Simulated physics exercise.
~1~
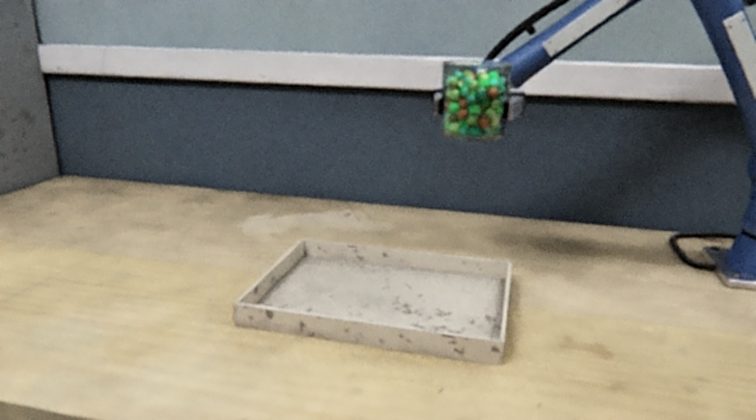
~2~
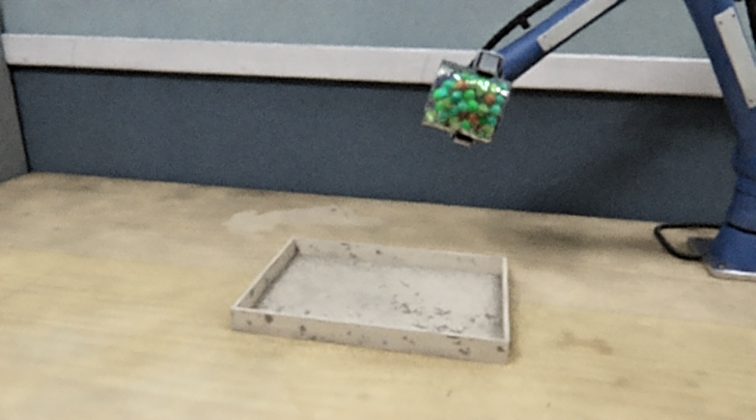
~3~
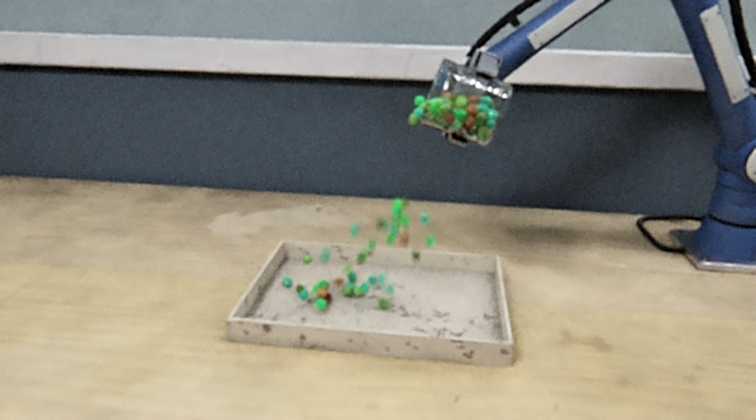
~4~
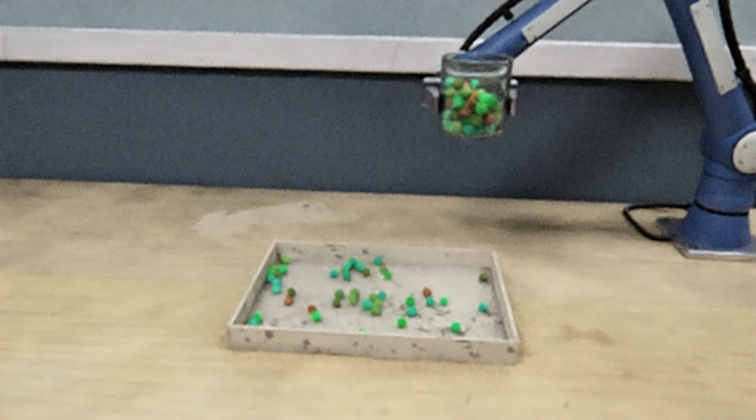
The clip opens on a blue robotic arm holding a clear cup packed with small round sweets, mostly green with some orange-brown ones, above an empty, shallow, speckled tray on a wooden table. The arm tips the cup over onto its side. Sweets spill from its mouth and drop in a loose stream, landing scattered across the tray while others are still falling. The arm then turns the cup upright again, stopping the pour. At the end, the cup still holds a good share of sweets, while the rest lie spread around the tray.
